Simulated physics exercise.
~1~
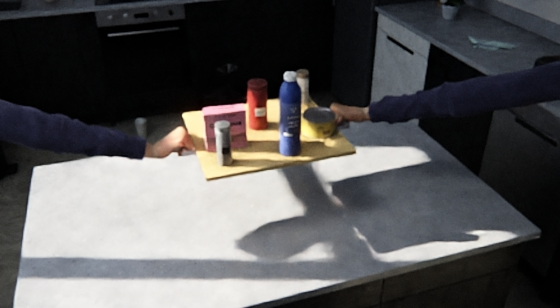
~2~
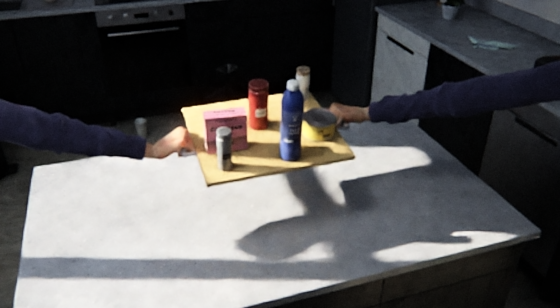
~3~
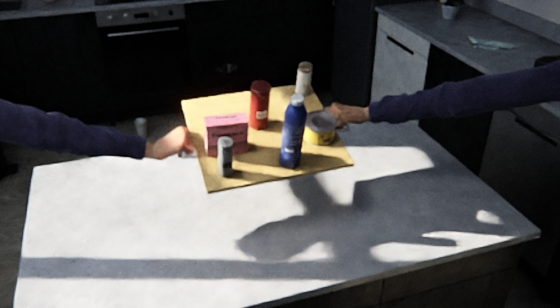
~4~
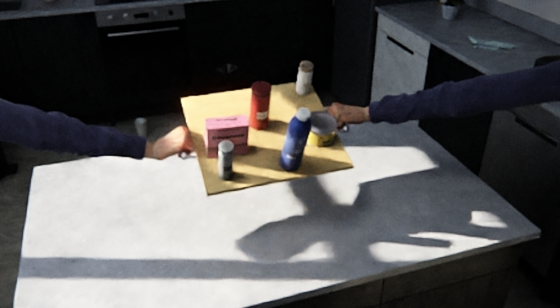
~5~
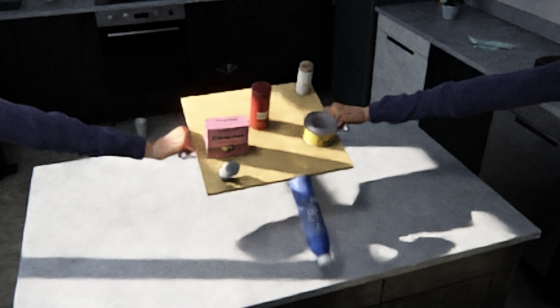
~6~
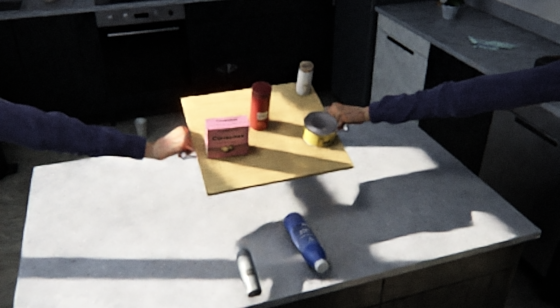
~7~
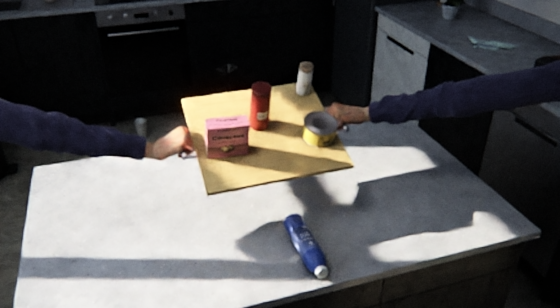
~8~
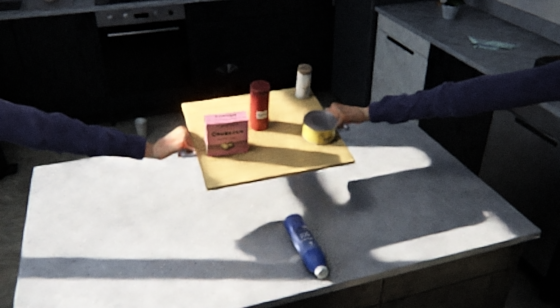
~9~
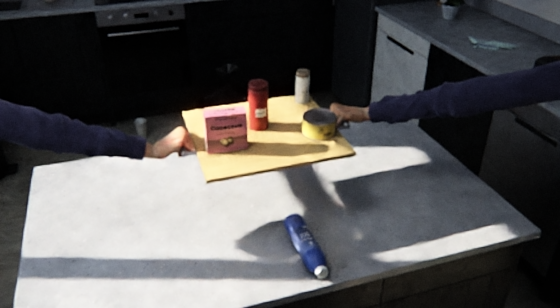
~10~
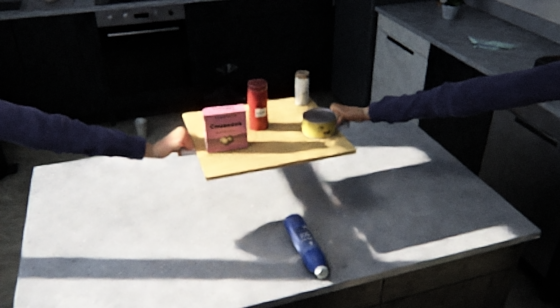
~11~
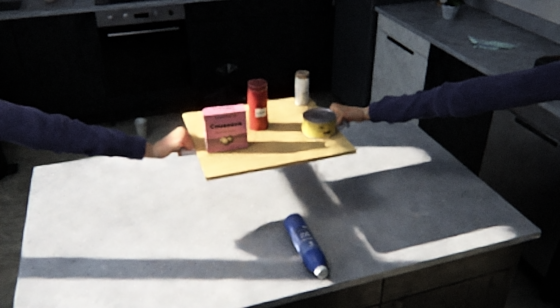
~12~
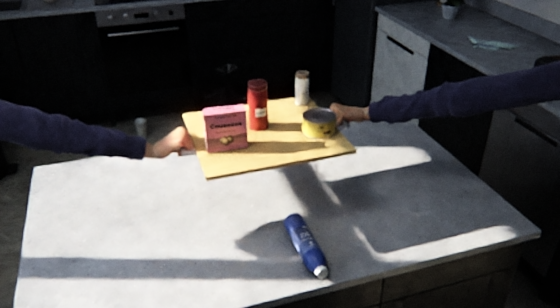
Two hands in dark sleeves, one from either side, hold a flat wooden tray above a pale, sunlit table in a dark kitchen, seen from slightly above. On it stand a pink packet and small grey shaker at the left, a red jar in the middle, and a blue bottle, yellow tub and white shaker towards the right. The tray tips with its near edge down, and the blue bottle and grey shaker slide forward and fall onto the table. The grey shaker drops from view. The tray levels again, its other four items upright, while the bottle lies on its side below.
